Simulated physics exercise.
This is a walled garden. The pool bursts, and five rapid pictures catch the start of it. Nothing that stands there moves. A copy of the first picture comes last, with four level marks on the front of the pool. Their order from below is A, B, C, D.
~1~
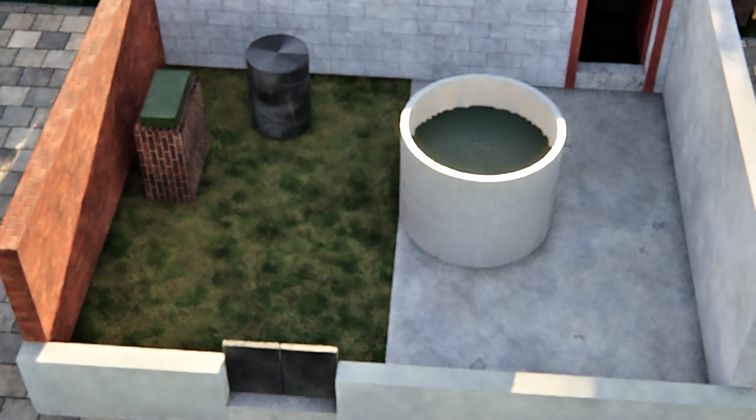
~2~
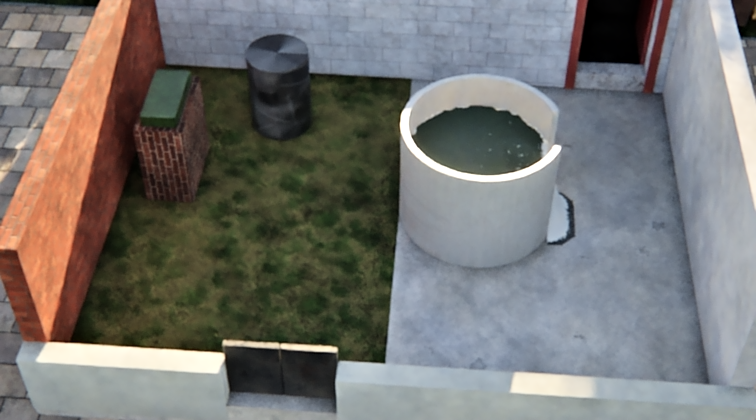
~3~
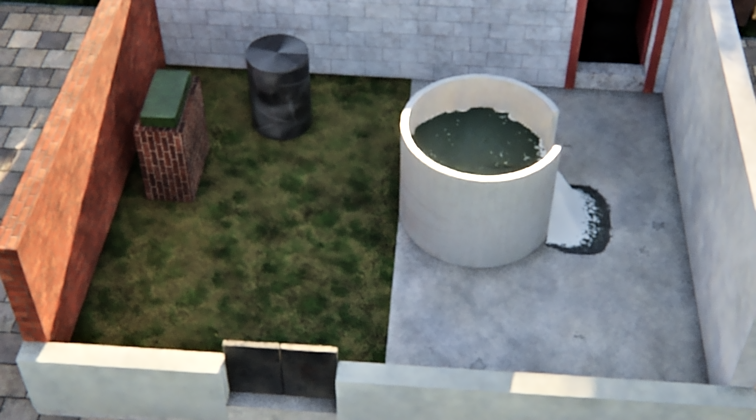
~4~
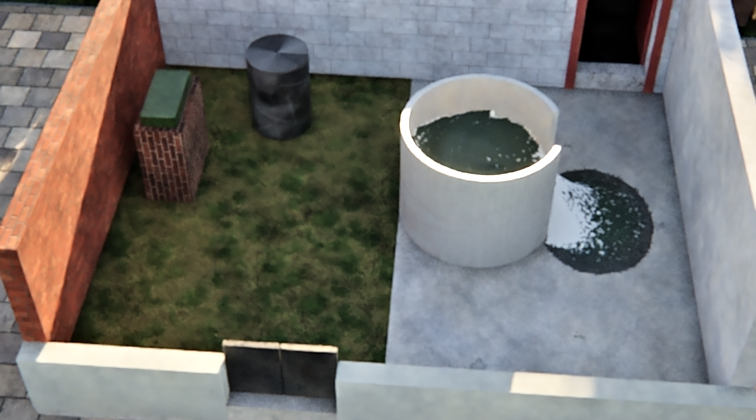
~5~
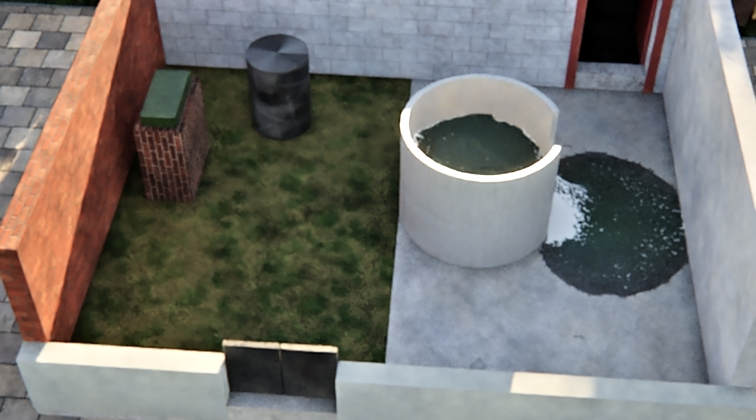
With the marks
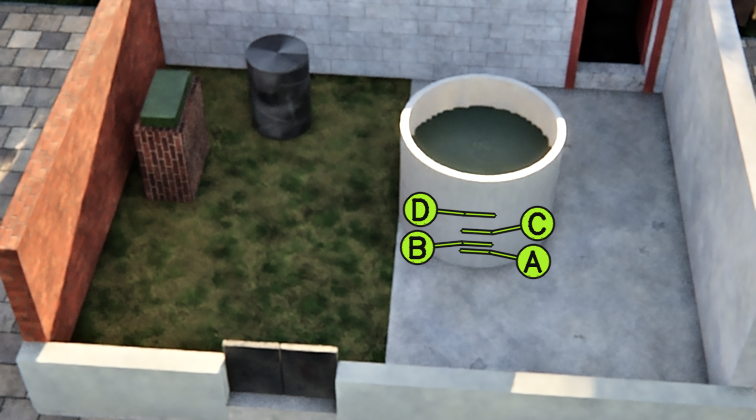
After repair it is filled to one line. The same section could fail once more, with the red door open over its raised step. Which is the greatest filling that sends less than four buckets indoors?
Line D.
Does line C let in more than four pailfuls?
No.
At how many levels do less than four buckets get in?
All of them.
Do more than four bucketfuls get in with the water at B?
No, not at all.
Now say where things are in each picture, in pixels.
In the first frame, water in the pool at rest, its middle at (480, 152); foot of the red doorway at (608, 90); shut gate at (281, 354).
In the second frame, 1 % of the ground under water, visible out to (550, 240).
In the third frame, 2 % of the ground under water, visible out to (598, 243).
In the fourth frame, 5 % of the ground under water, visible out to (645, 235).
In the fifth frame, 9 % of the ground under water, visible out to (684, 253).
In lime, A at (475, 251); B at (476, 243); C at (477, 231); D at (479, 214); from the bottom up A, B, C, D.
Choosing A, nothing gets over.
Choosing B, nothing gets over.
Choosing C, nothing gets over.
Choosing D, a bucket or two gets in.
